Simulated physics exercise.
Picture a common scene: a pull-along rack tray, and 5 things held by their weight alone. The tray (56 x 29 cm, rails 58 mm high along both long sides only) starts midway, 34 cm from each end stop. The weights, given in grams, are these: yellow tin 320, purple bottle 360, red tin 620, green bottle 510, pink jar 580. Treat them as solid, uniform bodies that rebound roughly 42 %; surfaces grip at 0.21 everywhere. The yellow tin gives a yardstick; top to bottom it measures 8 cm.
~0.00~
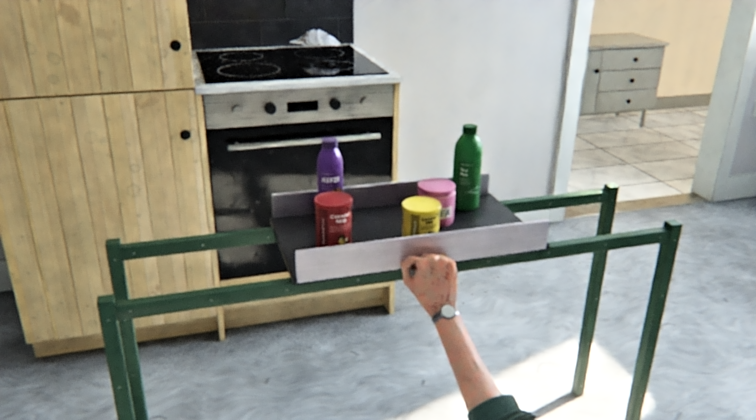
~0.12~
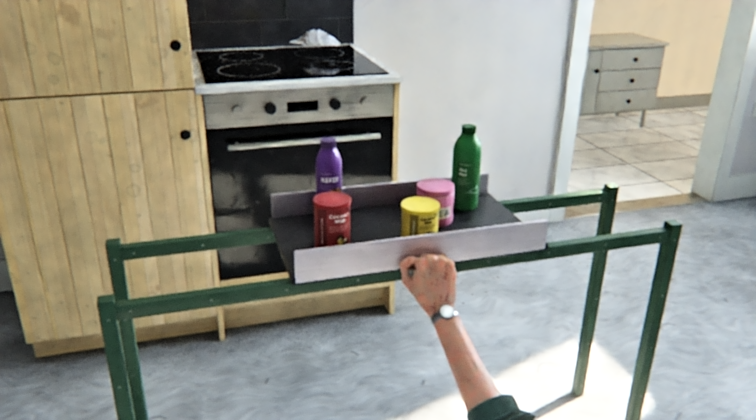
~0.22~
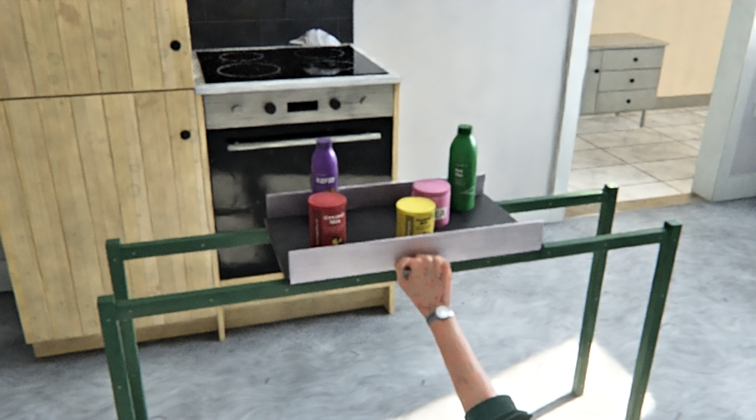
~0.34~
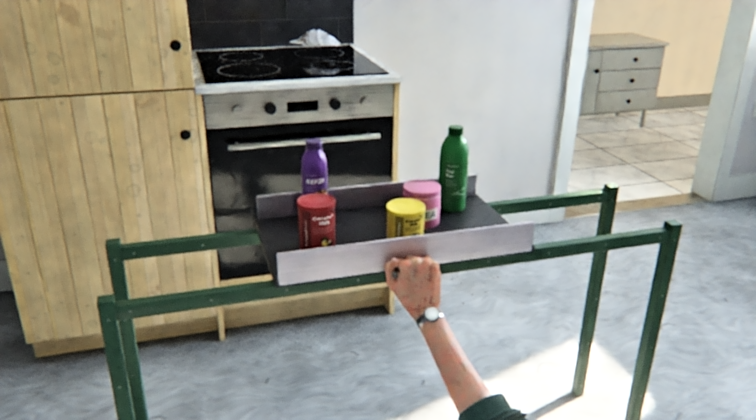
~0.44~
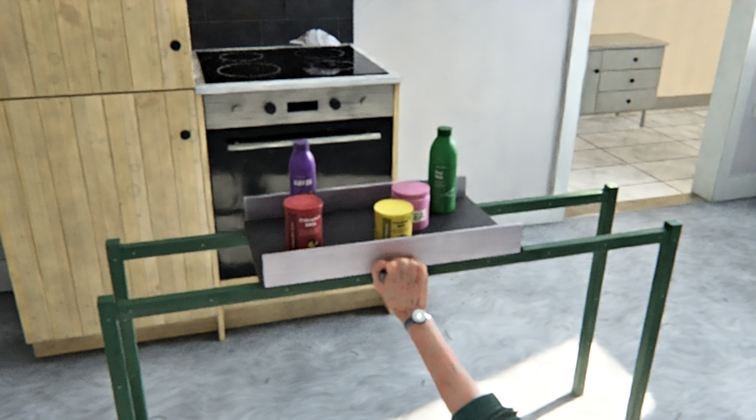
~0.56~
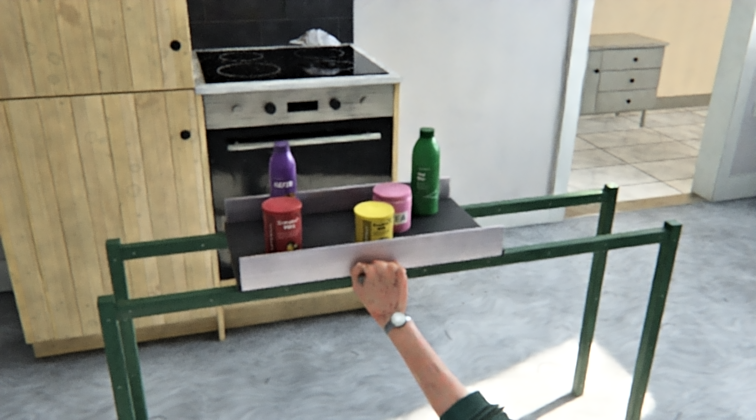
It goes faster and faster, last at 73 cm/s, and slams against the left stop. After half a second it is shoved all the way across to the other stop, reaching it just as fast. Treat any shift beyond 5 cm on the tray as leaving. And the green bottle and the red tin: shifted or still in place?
In the end the green bottle ends near its start. The red tin ends away from its start.
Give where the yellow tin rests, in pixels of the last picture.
Its middle settles close to pixel (556, 205).
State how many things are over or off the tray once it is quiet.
The number is 1.
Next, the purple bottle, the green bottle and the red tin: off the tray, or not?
The purple bottle ends on the tray; the green bottle is still on the tray; the red tin ends off the tray.
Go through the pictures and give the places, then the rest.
Tray midway; green bottle (467, 166); red tin (334, 224), in the first picture.
Tray midway; pink jar (435, 203); yellow tin (420, 221), in the second picture.
Tray has slid 1 cm left; purple bottle (325, 181); pink jar (431, 203), in the third picture.
Tray has slid 4 cm left; yellow tin (406, 223); purple bottle (315, 182), in the fourth picture.
Tray has slid 6 cm left; pink jar (410, 206); yellow tin (394, 224), in the fifth picture.
Tray has slid 11 cm left; green bottle (425, 171); red tin (283, 230), in the sixth picture.
After 1.56 s, tray has slid 34 cm left; red tin now off the tray; green bottle moved 12 cm near (281, 185); purple bottle moved 12 cm.
After 2.86 s, tray has slid 4 cm right; green bottle moved 12 cm near (438, 169); purple bottle moved 12 cm; yellow tin moved 12 cm.
In the end (4.0 s), off the tray, red tin; the other 4 under 5 cm from the start. At the end, from the last picture's camera, green bottle near (588, 155).
